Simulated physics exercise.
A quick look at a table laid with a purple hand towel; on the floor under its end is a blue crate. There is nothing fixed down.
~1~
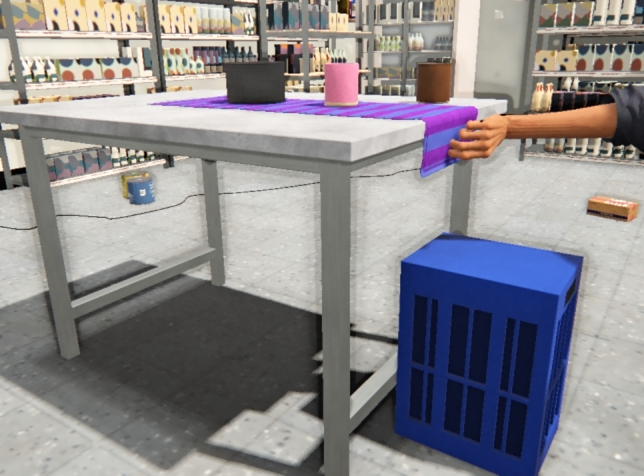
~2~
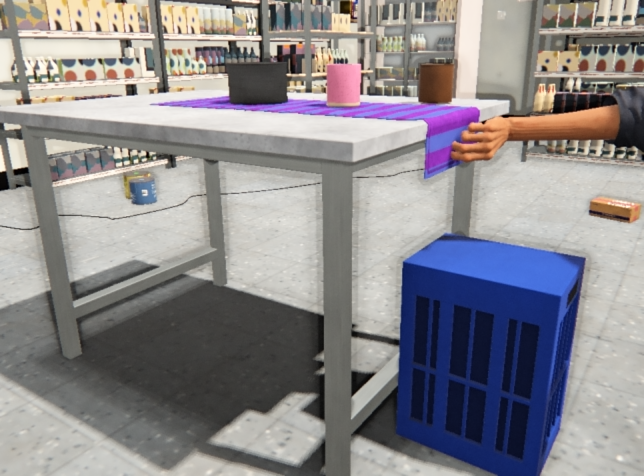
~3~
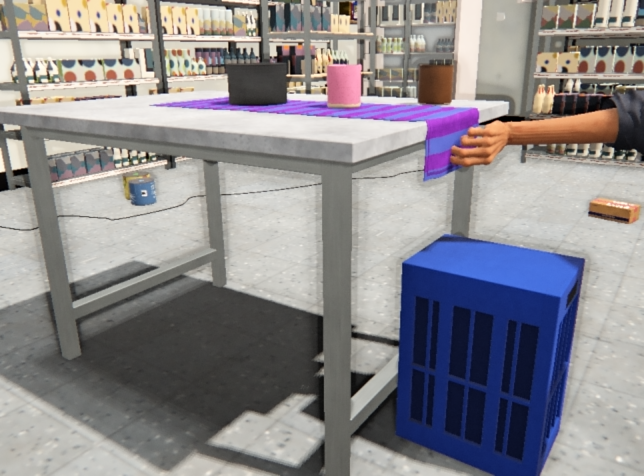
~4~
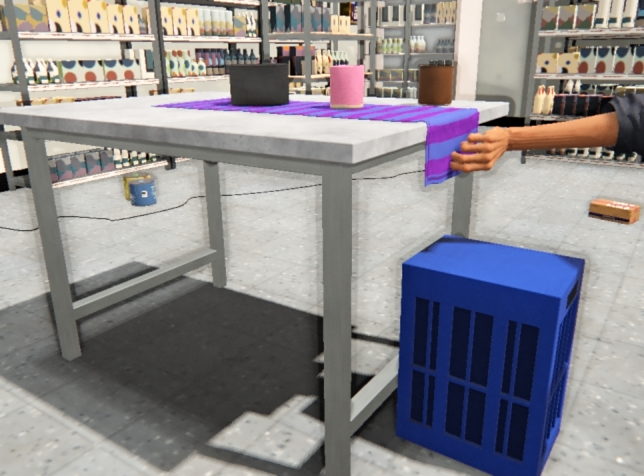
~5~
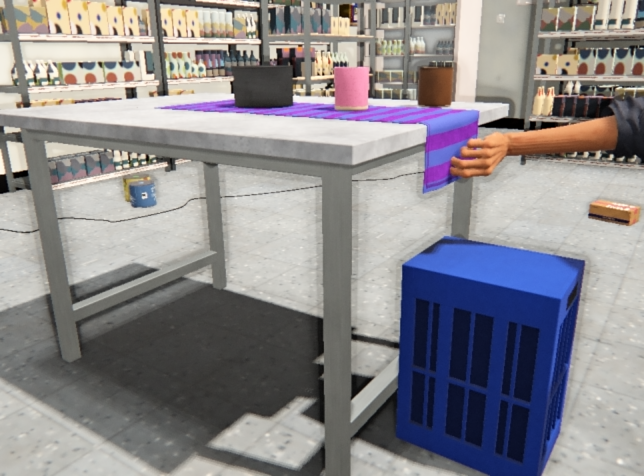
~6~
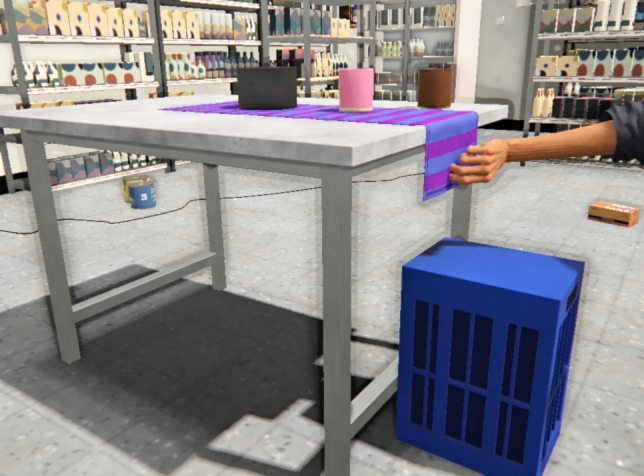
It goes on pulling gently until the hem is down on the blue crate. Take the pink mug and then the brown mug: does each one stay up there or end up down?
Taken in turn, the pink mug stays put up there; the brown mug stays put up there.
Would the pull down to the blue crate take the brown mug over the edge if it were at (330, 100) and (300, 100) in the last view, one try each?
It does not fall the first time and does not fall the second time.
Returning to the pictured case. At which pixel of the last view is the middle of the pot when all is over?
It winds up around (316, 89).
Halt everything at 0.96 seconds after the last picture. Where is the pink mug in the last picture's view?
At that moment it is at (408, 92).
Then, 0.50 s later than the last view, hem going down; pink mug carried along near (383, 91); brown mug as before.
Then, 0.96 s later than the last view, hem on the crate; pink mug carried along near (408, 92); brown mug as before.
Finally, hem on the crate; pink mug carried along near (417, 92); brown mug as before. The pink mug keeps clear of the edge and the brown mug stays on the table.
